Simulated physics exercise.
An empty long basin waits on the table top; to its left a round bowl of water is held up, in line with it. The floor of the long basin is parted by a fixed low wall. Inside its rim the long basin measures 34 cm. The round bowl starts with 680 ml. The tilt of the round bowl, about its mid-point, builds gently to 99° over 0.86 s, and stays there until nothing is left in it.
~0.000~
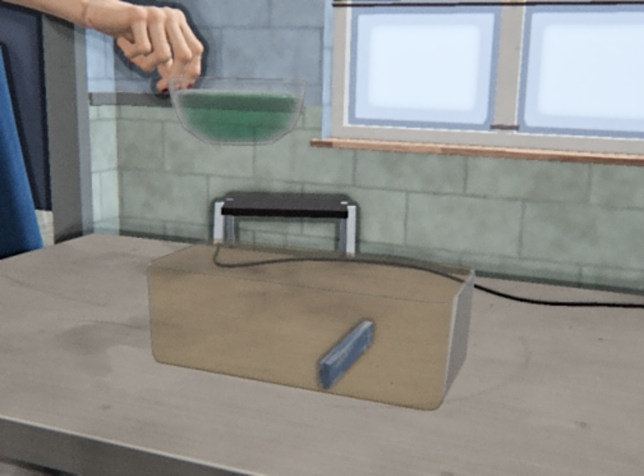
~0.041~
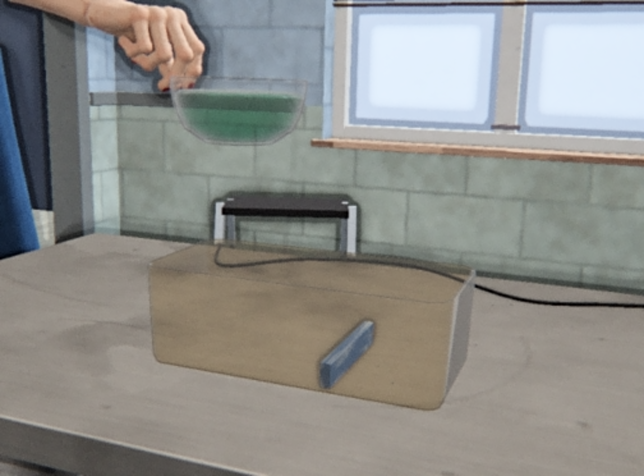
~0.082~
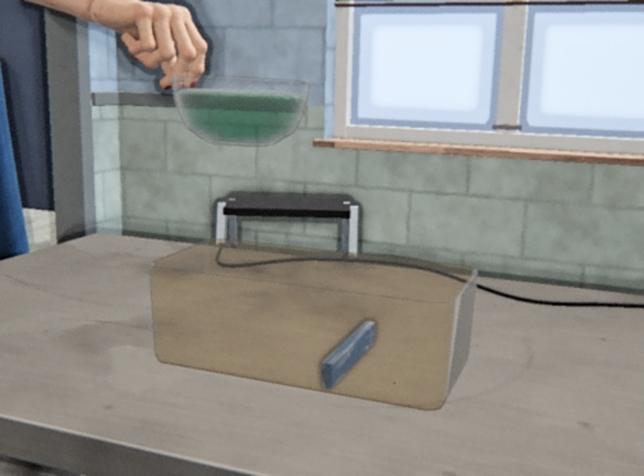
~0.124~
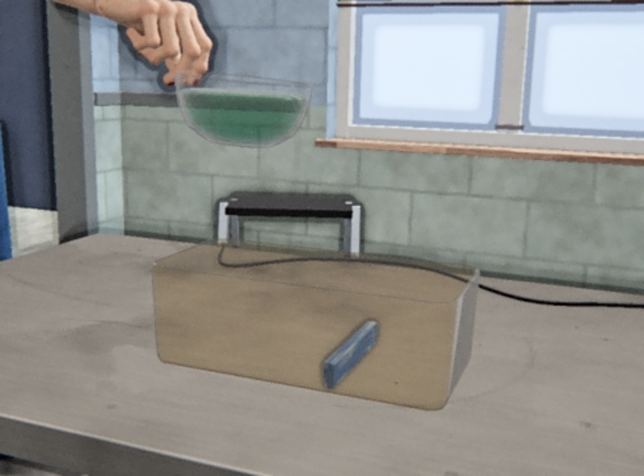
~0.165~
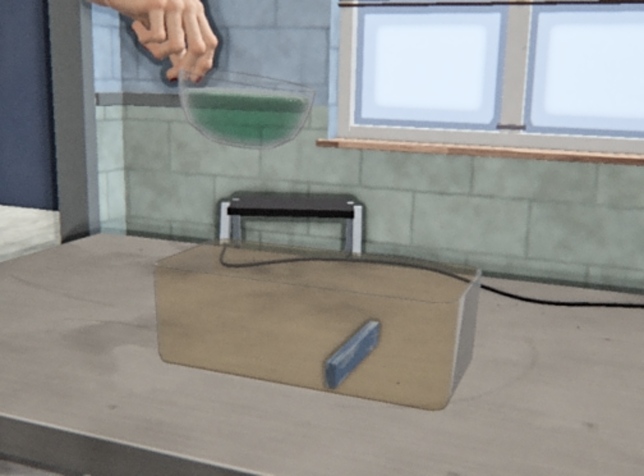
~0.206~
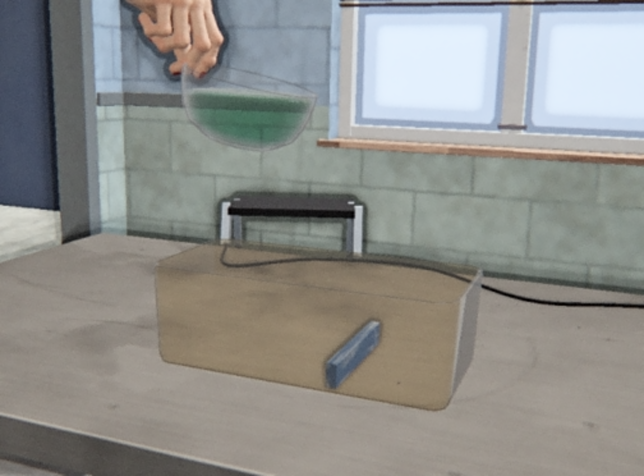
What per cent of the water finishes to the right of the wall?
Roughly 53 per cent is past the wall.
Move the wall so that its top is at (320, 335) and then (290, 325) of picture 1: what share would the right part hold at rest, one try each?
In turn about 75 and 90 per cent.
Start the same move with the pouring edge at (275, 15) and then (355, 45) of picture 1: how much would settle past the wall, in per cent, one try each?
First 40, then 65 per cent.
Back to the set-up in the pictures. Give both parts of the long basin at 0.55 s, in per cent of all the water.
Left about 3, right about 7.
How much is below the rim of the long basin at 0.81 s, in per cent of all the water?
Some 84 per cent.
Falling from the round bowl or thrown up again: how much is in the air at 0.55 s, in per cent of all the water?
Some 46 per cent.
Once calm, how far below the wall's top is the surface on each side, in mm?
Some 20 mm on the left and 8 mm on the right.
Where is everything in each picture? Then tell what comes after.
In the first frame, it leans 0°; its right rim is at (300, 82); the water meets the walls at (186, 91) and (299, 96); the long basin's rim runs from (179, 252) to (464, 286); the wall's top is at (348, 342).
In the second frame, it leans 1°; its right rim is at (301, 83); the water meets the walls at (187, 91) and (300, 96).
In the third frame, it leans 2°; its right rim is at (304, 85); the water meets the walls at (189, 91) and (302, 97).
In the fourth frame, it leans 5°; its right rim is at (307, 89); the water meets the walls at (191, 90) and (305, 98).
In the fifth frame, it leans 9°; its right rim is at (309, 94); the water meets the walls at (195, 90) and (308, 99).
In the sixth frame, it leans 13°; its right rim is at (311, 100); the water meets the walls at (197, 90) and (311, 100).
After 0.55 s the tilt is 71° and 44 per cent is still to pour, 3 is left of the wall and 7 right of it.
After 0.81 s the tilt is 98° and 4 per cent is still to pour, 28 is left of the wall and 55 right of it.
After 1.07 s the tilt is 99° and 0 per cent is still to pour, 44 is left of the wall and 54 right of it.
After 1.36 s the tilt is 99° and 0 per cent is still to pour, 46 is left of the wall and 53 right of it.
In the end 46 per cent lies left of the wall, 53 right of it and 1 outside.
